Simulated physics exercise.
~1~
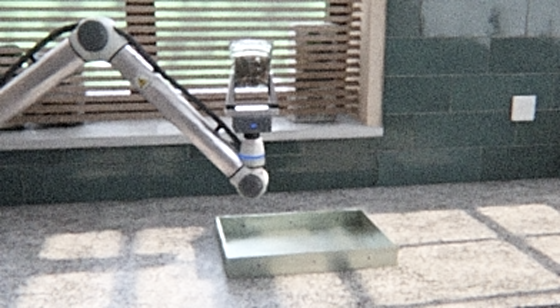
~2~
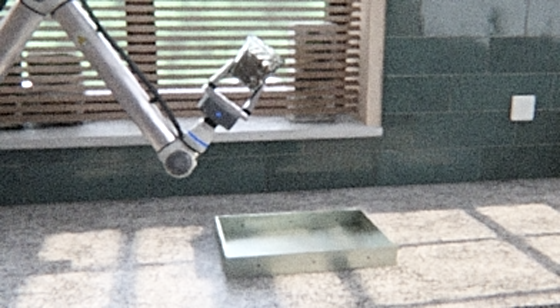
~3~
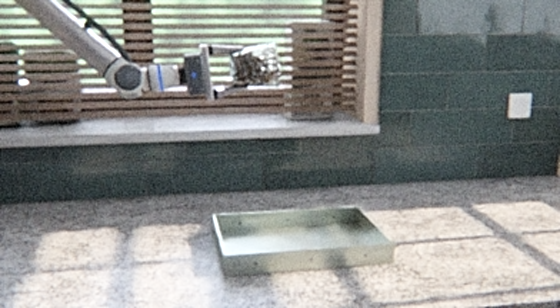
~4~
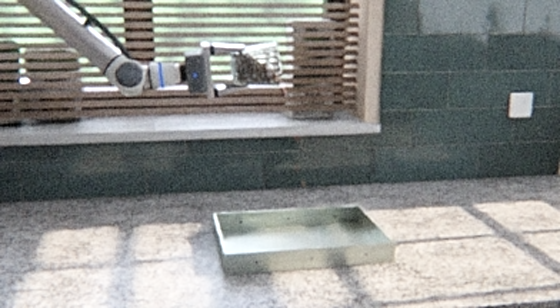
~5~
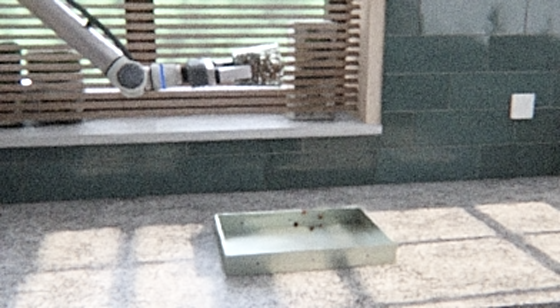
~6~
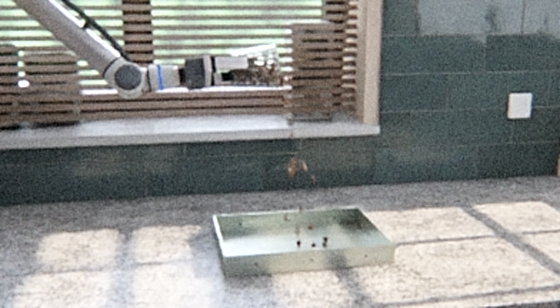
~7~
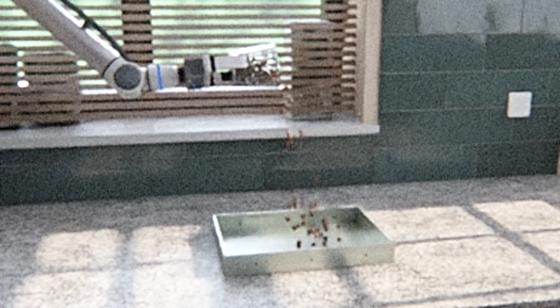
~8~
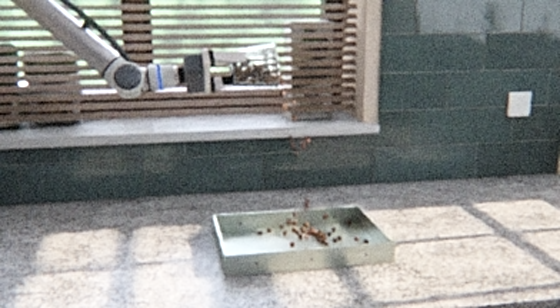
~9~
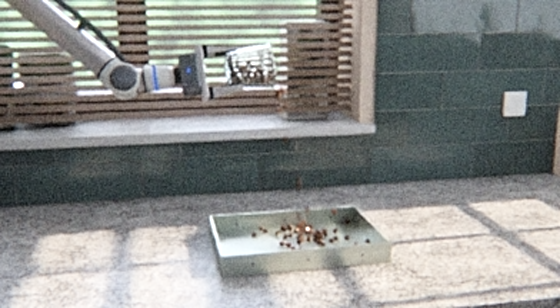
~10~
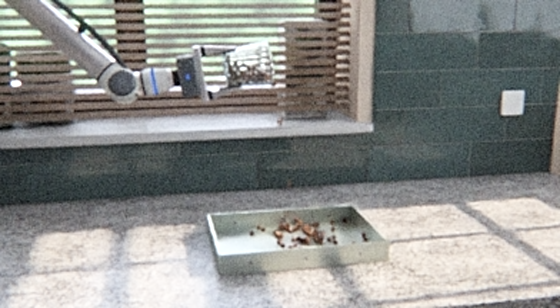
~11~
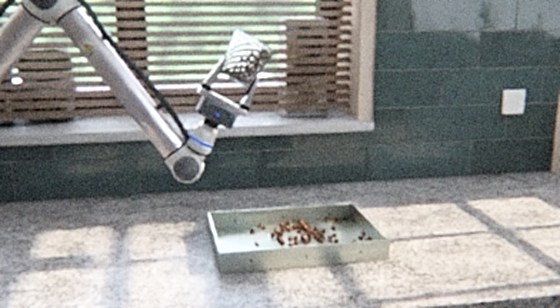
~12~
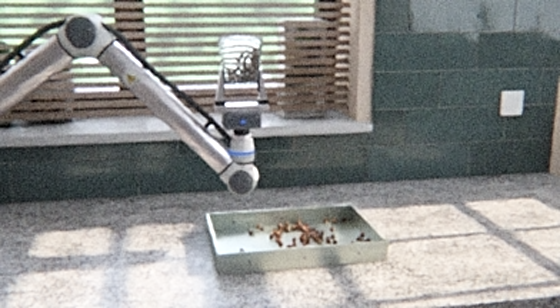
A grey stone-like tabletop patched with sunlight stands before dark green tiles and a window with brown wooden slats, seen from slightly above by a gently swaying camera. A silver robot arm at the left holds up a clear cup, and a shallow pale green tray sits near the centre. The arm draws back and tips the cup to the right onto its side. Small brown and reddish pellets fall into the tray, scattering and gathering into a loose pile. The arm then turns the cup upright again, leaving many pellets in the tray.
